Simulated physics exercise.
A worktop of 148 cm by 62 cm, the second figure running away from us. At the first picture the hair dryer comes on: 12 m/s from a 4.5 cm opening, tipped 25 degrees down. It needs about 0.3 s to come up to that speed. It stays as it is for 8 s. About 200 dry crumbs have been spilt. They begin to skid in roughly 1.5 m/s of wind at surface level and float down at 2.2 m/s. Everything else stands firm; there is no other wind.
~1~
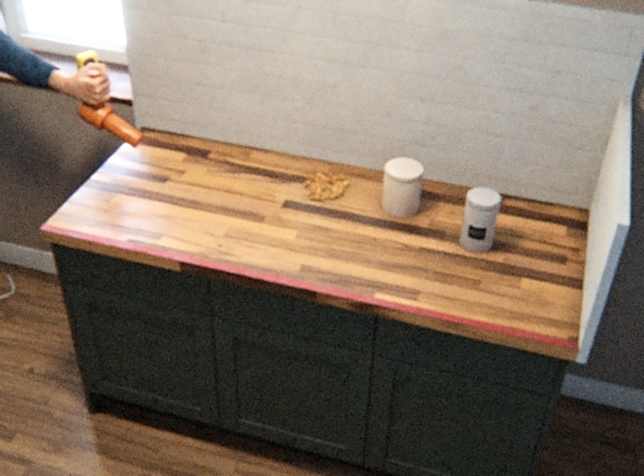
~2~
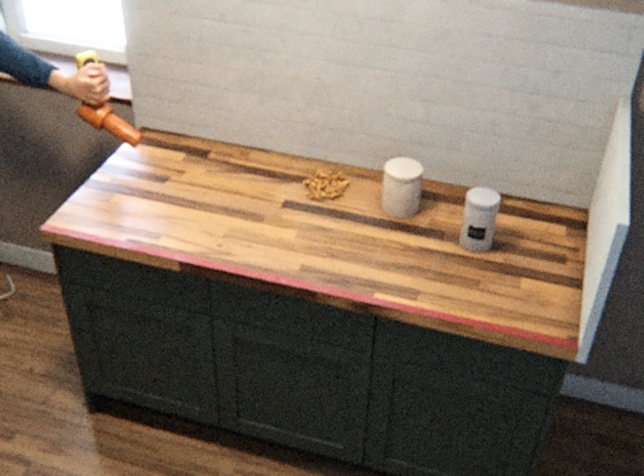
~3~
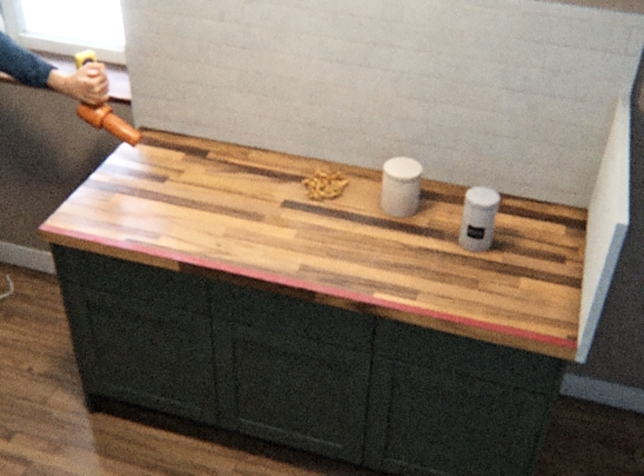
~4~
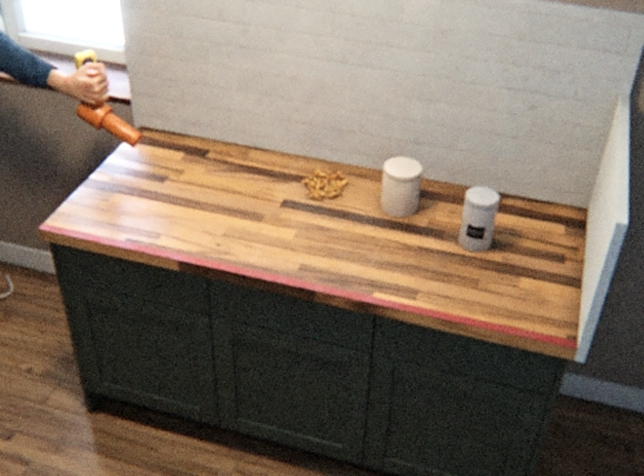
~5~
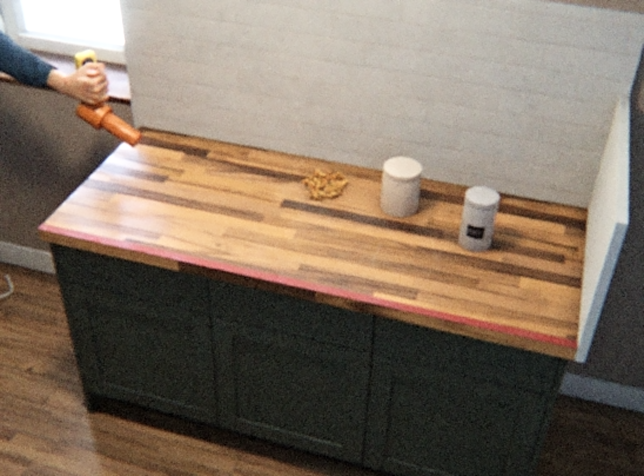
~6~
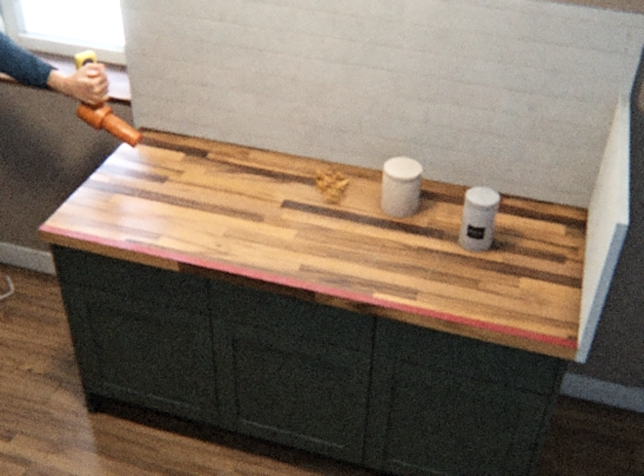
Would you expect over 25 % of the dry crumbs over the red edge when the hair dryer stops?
As for a quarter going over the red edge: No.
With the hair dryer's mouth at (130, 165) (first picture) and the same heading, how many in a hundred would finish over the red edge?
In that case some 0 per cent.
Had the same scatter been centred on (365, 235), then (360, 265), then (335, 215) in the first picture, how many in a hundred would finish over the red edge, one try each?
In turn about 15 %, 80 %, 0 %.
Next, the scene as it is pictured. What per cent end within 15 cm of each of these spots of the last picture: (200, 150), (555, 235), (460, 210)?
In turn about 0 %, 25 %, 10 %.
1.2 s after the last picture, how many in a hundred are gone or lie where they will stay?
Some 30 per cent.
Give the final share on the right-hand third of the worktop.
About 100 %.
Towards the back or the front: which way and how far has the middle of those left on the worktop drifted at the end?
Towards the back, some 10 cm.
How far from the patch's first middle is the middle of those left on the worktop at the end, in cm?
Roughly 75 cm.
Then, 1.2 s after the last picture the count stands so, 0 % are over the red edge; the middle of those still in play is near (574, 218).
Then, 2.2 s after the last picture the count stands so, 0 % are over the red edge; the middle of those still in play is near (578, 216).
Then, 4.1 s after the last picture the count stands so, 0 % are over the red edge; the middle of those still in play is near (580, 220).
Then, 7.7 s after the last picture, at the end, 0 % are over the red edge; the middle of those still in play is near (578, 216).
